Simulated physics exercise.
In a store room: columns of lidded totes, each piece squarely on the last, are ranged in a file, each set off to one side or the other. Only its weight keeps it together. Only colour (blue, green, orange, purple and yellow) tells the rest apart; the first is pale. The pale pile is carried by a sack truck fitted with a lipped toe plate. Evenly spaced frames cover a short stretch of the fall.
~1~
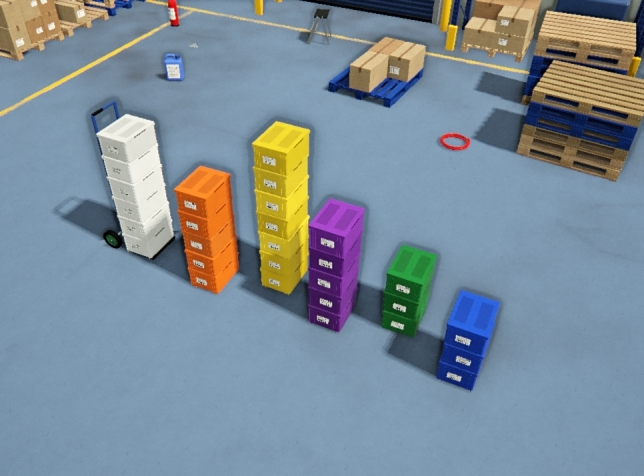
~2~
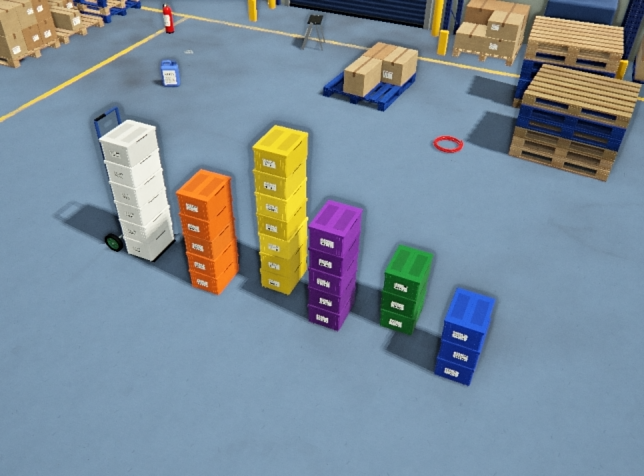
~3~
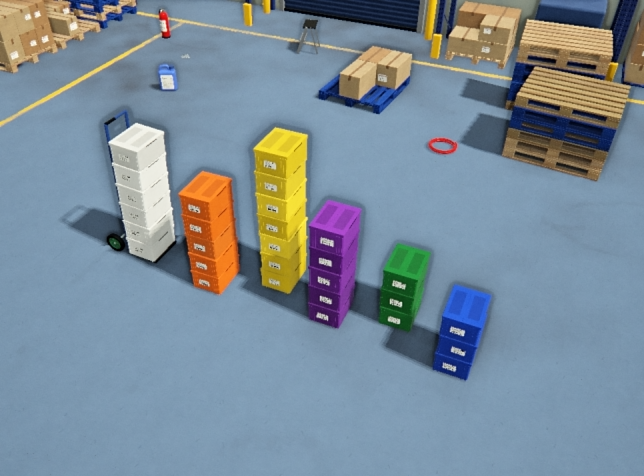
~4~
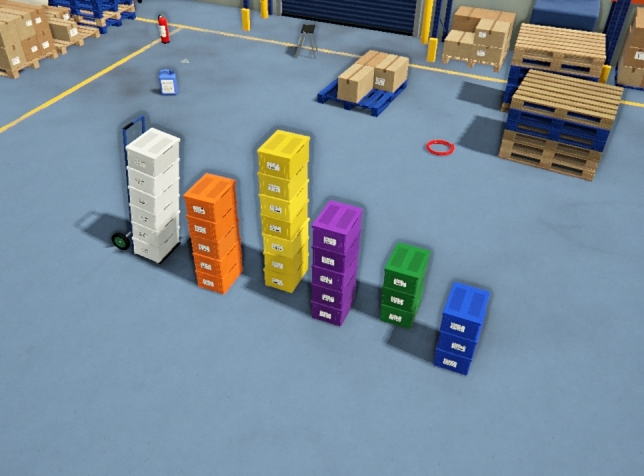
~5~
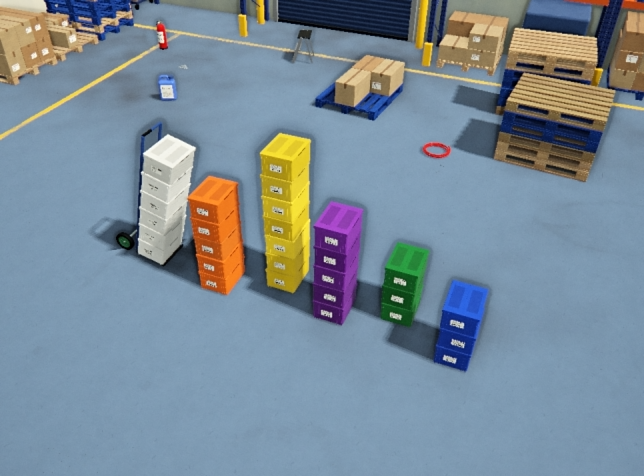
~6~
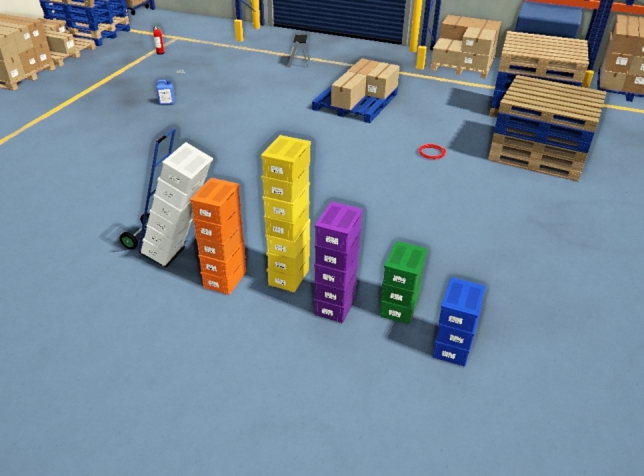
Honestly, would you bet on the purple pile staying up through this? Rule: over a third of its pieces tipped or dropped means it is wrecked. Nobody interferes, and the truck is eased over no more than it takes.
No, it comes down.
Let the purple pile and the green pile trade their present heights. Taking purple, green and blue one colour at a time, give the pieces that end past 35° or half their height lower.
Counts by colour: Purple 2; green 4; blue 0.
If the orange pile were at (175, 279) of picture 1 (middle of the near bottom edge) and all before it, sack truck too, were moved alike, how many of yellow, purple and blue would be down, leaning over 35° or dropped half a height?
Going colour by colour, I count yellow 0, purple 0 and blue 0 ending down.
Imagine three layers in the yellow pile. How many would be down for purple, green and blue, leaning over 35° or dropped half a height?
By colour, I'd count purple 0, green 0, blue 0.
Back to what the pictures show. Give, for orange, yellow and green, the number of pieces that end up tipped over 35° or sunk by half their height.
For orange it's 4, for yellow it's 7 and for green it's 3.
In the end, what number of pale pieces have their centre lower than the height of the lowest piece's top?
Tally at the end: 2.
Shortly afterwards, 6 of the pale pile down; none of the 5 purple totes down (0 of 23 in all colours); top purple tote unmoved; top orange tote tilted a little.
Next, 6 of the pale pile down; none of the 5 purple totes down (4 of 23 in all colours); top purple tote tilted a little; top yellow tote tilted clearly, half its height lower.
Some moments later, 6 of the pale pile down; 5 of the 5 purple totes down (16 of 23 in all colours); top purple tote tilted well over, about its own height lower; top orange tote on its side.
Afterwards, 6 of the pale pile down; 4 of the 5 purple totes down (20 of 23 in all colours); top purple tote tilted well over, some three heights lower; top yellow tote on its side.
In the end, 6 of the pale pile down; 4 of the 5 purple totes down (20 of 23 in all colours); top purple tote tilted clearly, some three heights lower; top blue tote upside down. From the last view, middles, top purple tote near (477, 336), top blue tote near (563, 365).
